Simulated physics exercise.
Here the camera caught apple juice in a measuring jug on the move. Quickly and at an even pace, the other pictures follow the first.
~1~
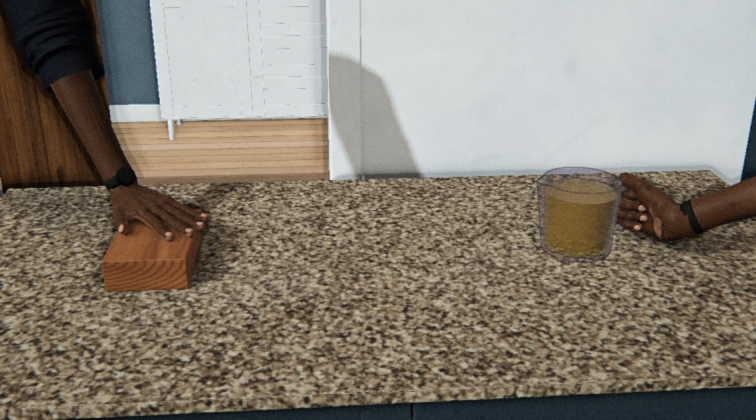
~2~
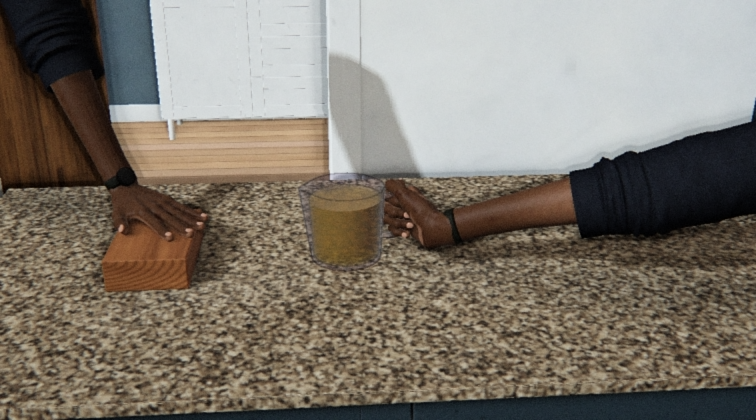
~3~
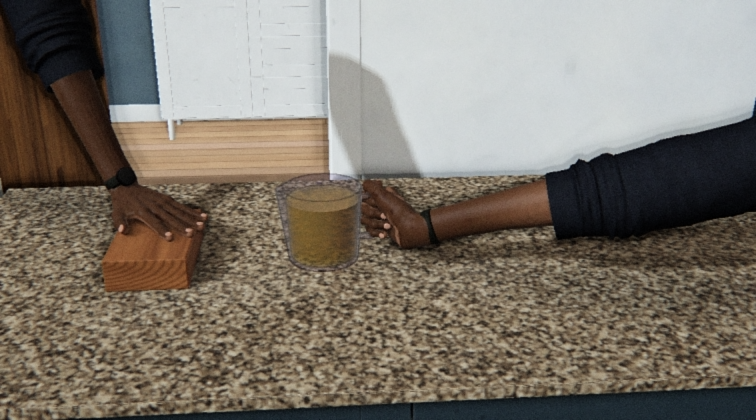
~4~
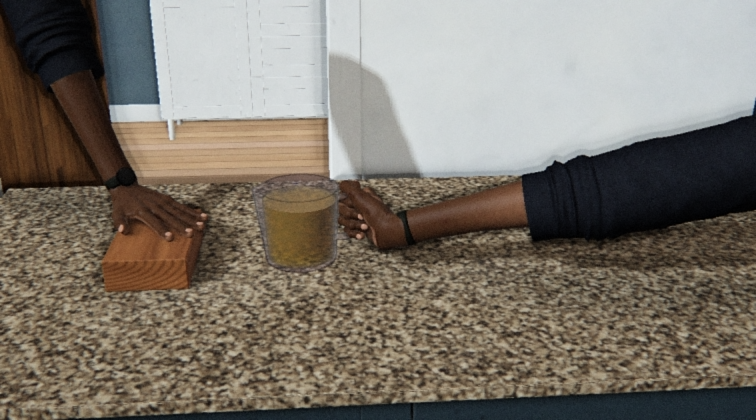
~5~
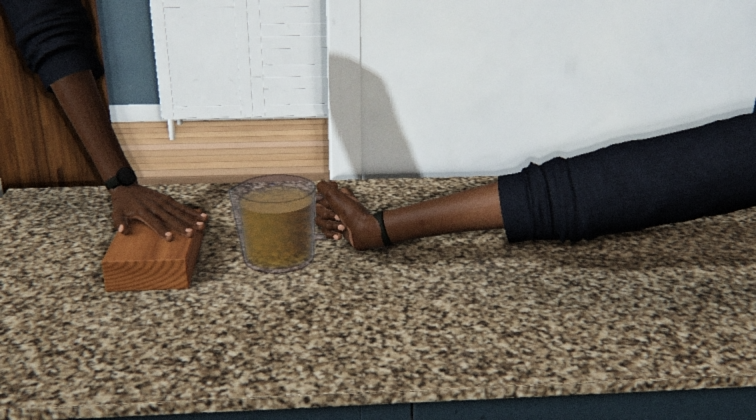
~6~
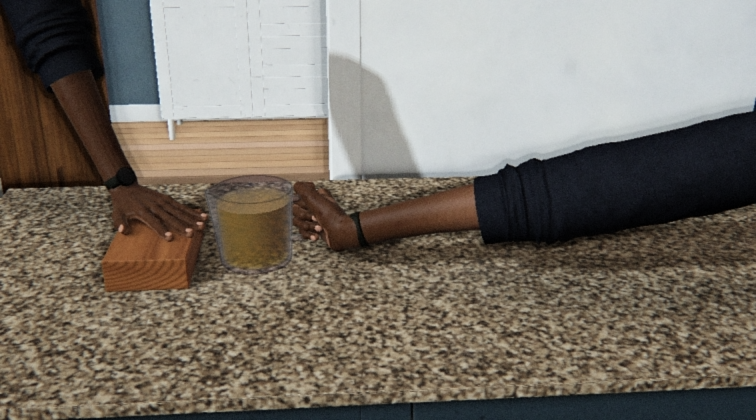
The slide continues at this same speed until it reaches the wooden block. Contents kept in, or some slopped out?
It ends up with a mess.
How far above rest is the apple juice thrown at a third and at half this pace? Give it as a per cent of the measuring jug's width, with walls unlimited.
The rise comes to some 10 per cent in the first case and some 15 per cent in the second.
A moment on, the measuring jug meets the wooden block.
Further on, the apple juice surges up the wall; a puddle lies under it.
When it is over, the measuring jug stands at the wooden block; a puddle lies under it.
